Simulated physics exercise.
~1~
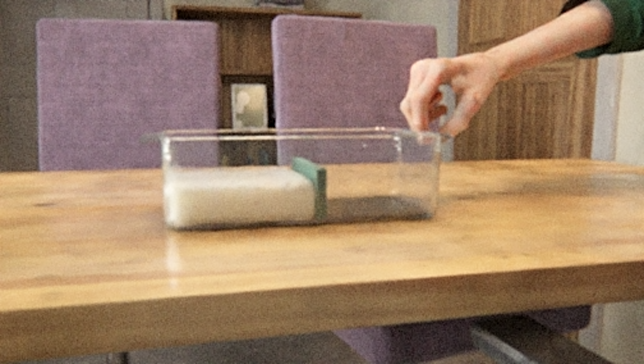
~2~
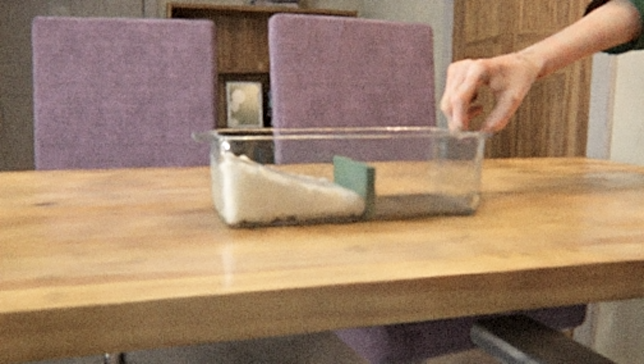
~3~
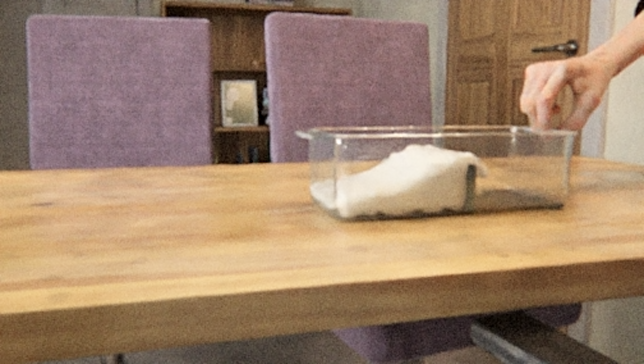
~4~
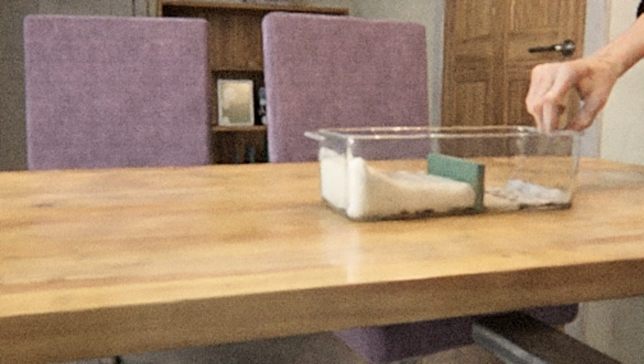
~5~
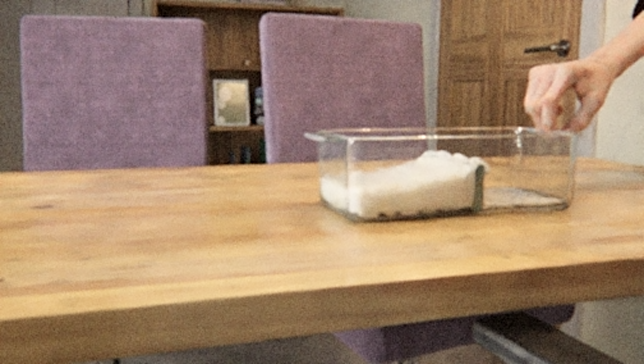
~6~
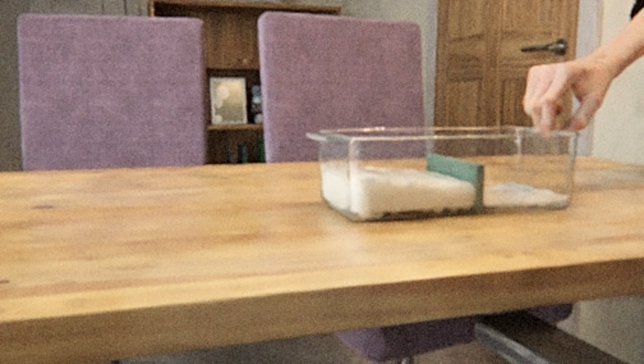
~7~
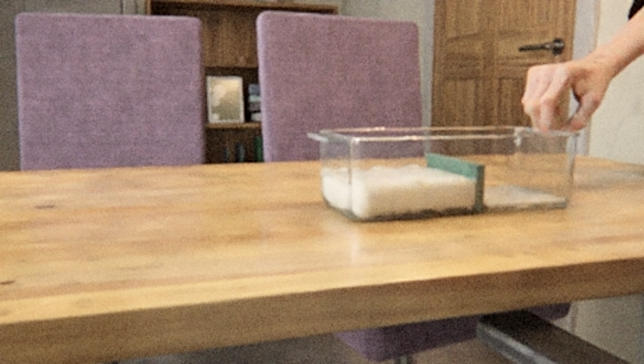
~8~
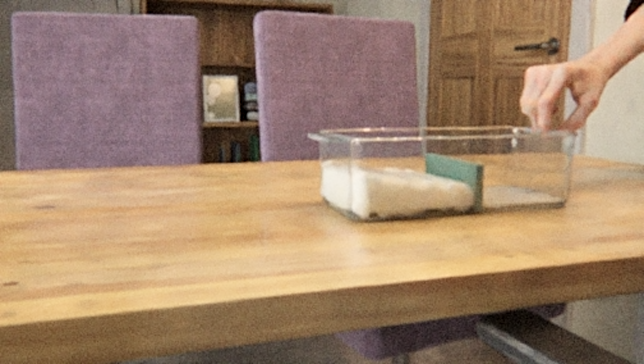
A clear oblong tub with milky white liquid left of its green divider slid right across a wooden table, pulled by a hand, and the liquid surged up and partly spilled over the divider before settling, leaving a little in the right side.
